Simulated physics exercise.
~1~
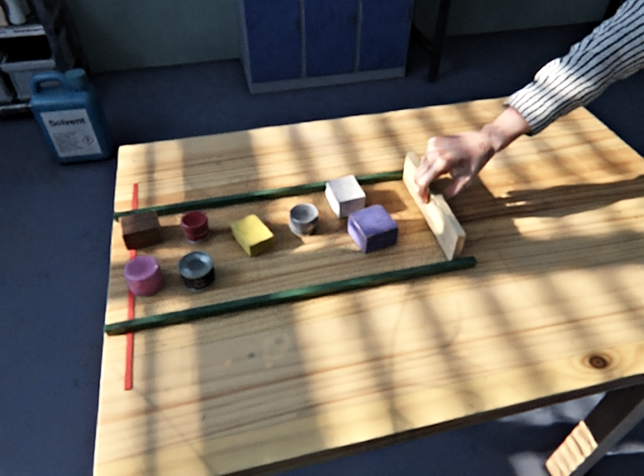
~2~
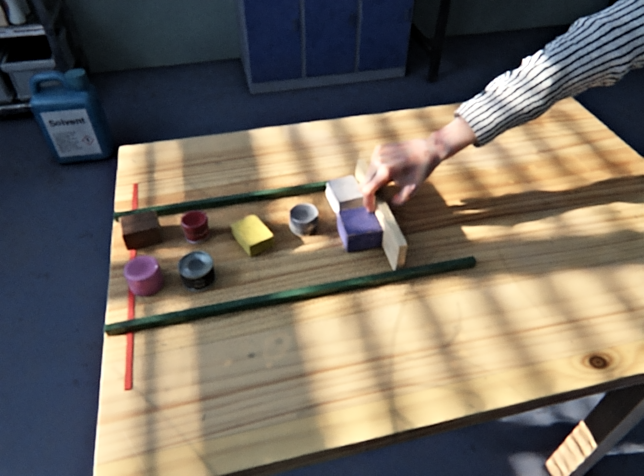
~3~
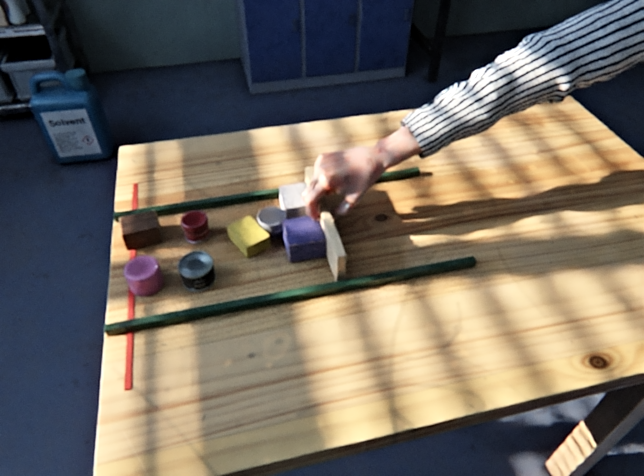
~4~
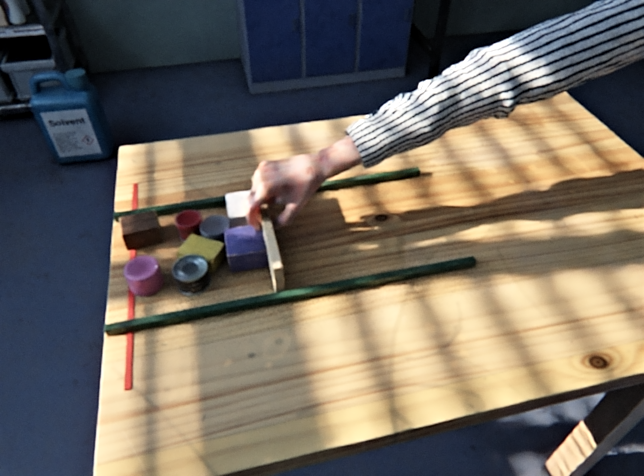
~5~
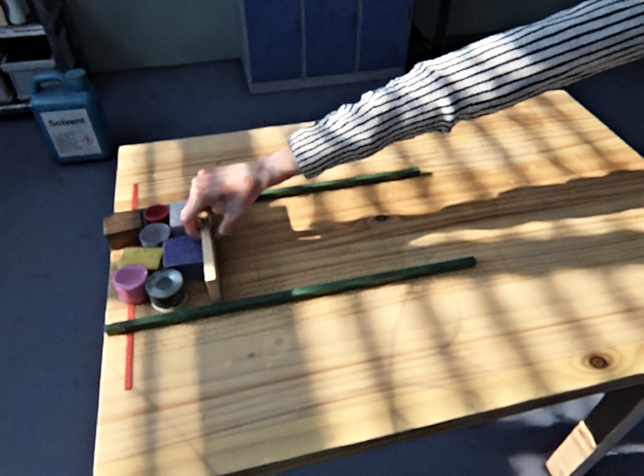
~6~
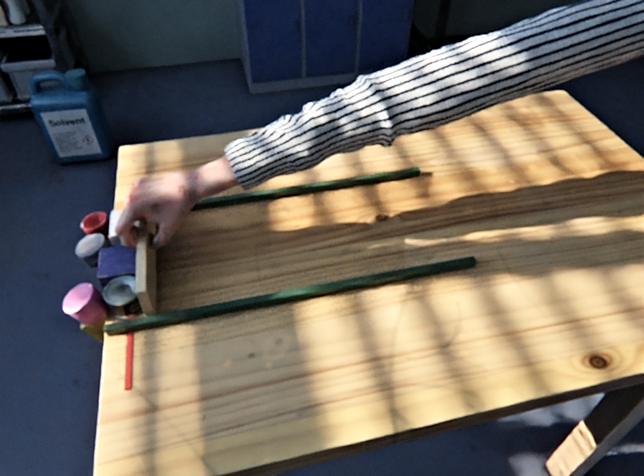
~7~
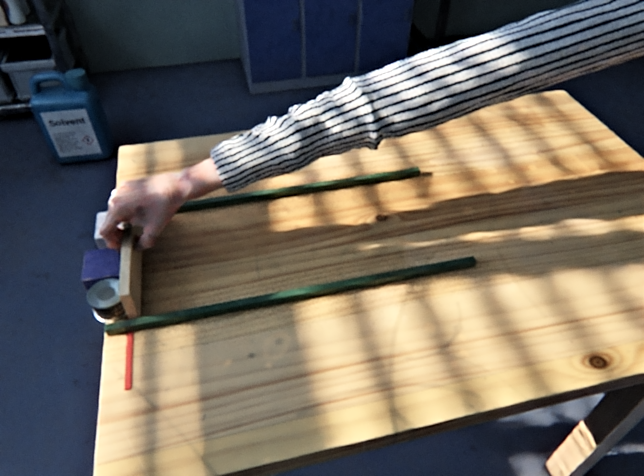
A hand-held board sweeps blocks and small pots left until most drop off the table.
